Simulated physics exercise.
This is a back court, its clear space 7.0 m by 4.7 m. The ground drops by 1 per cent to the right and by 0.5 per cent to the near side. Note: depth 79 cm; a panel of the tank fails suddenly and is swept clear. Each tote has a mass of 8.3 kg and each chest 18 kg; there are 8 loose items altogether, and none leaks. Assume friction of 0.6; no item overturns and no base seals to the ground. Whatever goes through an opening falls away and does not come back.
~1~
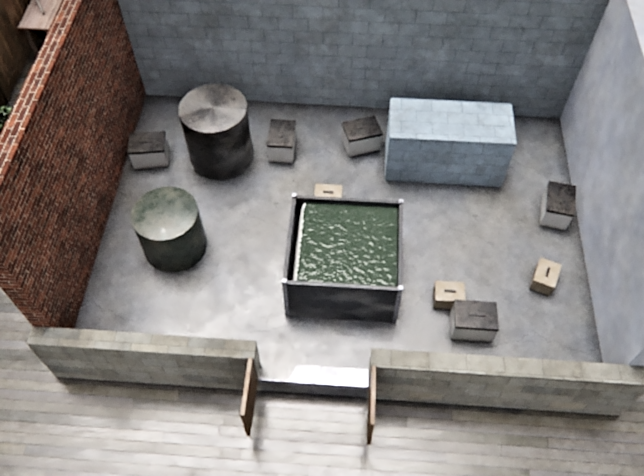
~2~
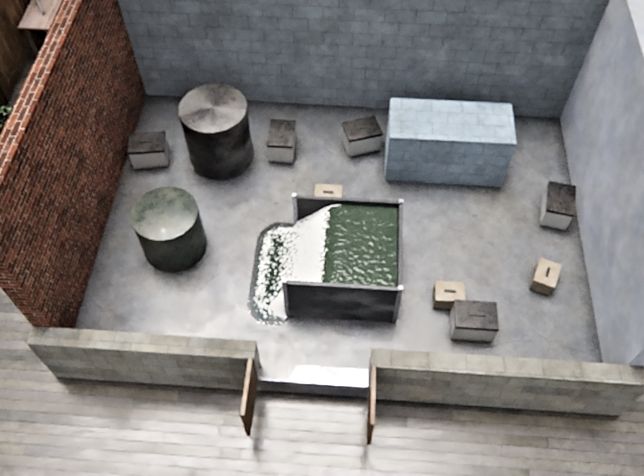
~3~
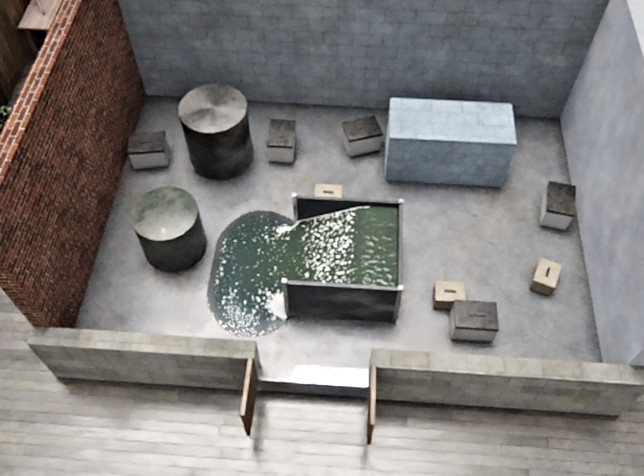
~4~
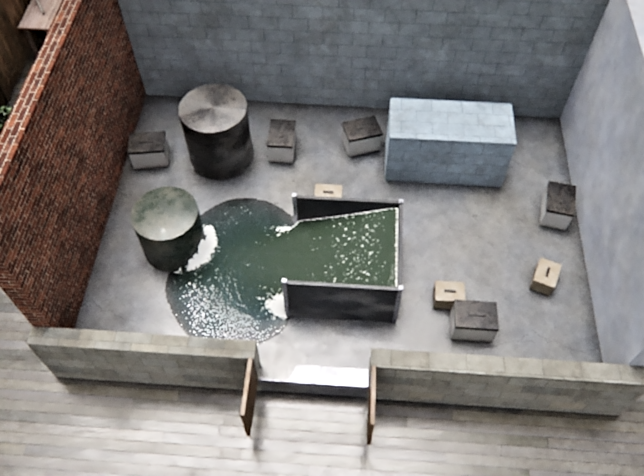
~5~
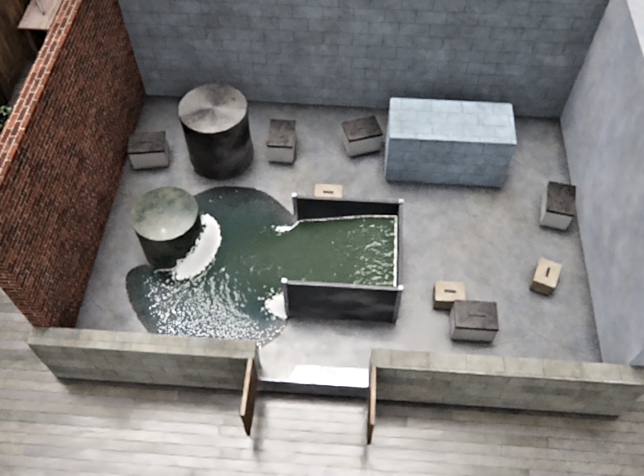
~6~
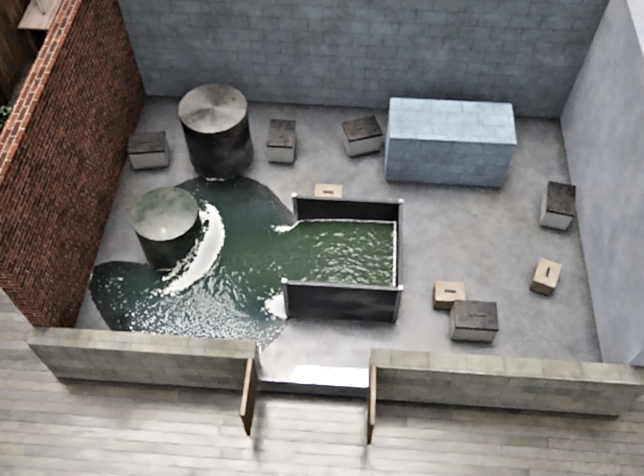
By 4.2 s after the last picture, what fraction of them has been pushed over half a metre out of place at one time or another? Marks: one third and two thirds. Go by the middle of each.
Share: Bottom third.
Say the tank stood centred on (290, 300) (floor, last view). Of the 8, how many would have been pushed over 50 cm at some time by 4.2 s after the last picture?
So the tally would be 2.
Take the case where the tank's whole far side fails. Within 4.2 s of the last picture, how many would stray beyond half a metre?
Result: 5.
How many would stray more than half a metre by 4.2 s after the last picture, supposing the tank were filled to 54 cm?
Count under that change: 1.
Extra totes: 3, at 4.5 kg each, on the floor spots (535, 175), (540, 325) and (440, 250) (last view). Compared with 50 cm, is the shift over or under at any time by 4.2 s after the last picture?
First stays inside, second stays inside, third stays inside.
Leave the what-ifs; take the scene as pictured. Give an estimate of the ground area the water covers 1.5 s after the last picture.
The covered patch comes to about 12 m2.
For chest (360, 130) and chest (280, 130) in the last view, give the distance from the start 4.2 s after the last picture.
In turn: 5 cm, 30 cm.
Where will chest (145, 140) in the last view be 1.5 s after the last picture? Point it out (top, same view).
Position: Approx. (171, 93).
Then, 0.4 s after the last picture 0 of 8 are over 50 cm from their spots; 0 afloat.
Then, 1.5 s after the last picture 1 of 8 are over 50 cm from their spots; 0 afloat.
Then, 2.8 s after the last picture 1 of 8 are over 50 cm from their spots; 0 afloat.
Then, 4.2 s after the last picture 1 of 8 are over 50 cm from their spots, and 1 have been at some point; 1 afloat.
